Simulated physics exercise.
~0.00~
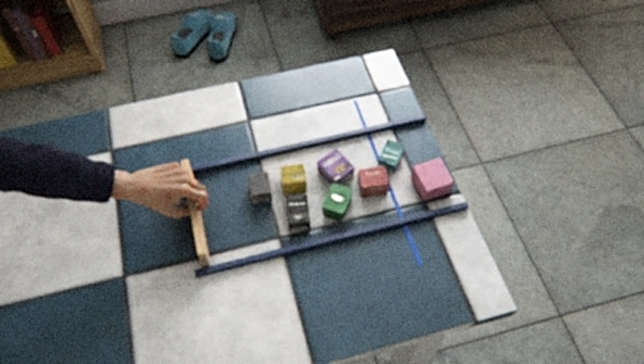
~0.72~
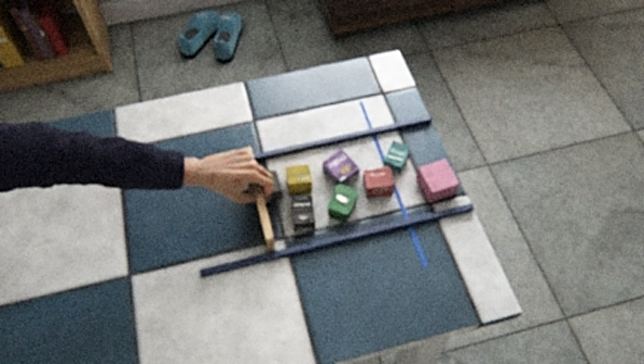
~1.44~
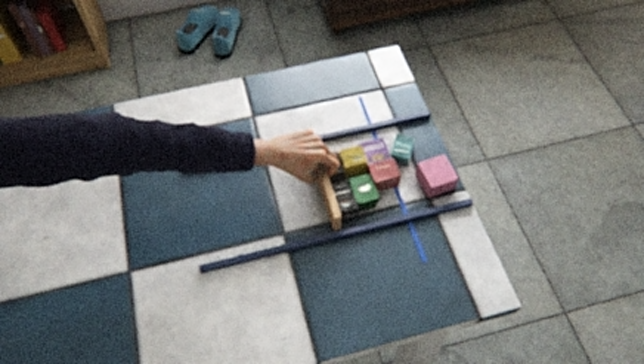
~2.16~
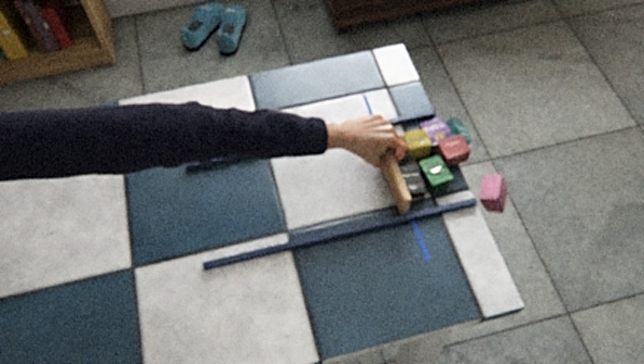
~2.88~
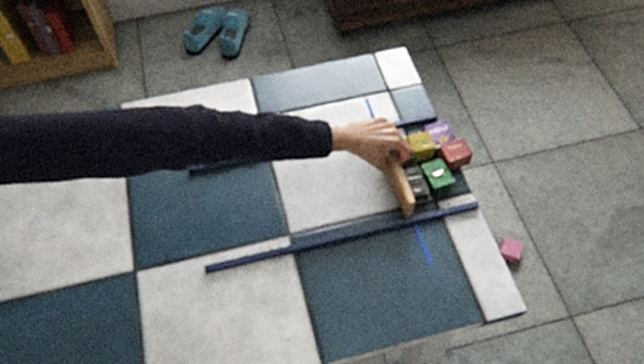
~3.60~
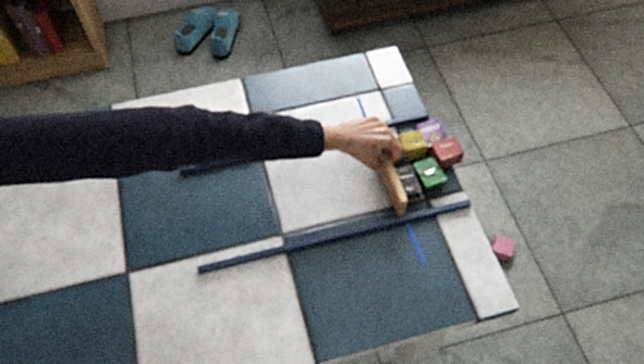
Hand sweeping small coloured boxes rightward with a wooden board, stopping near blue tape as a pink block drops to the floor.
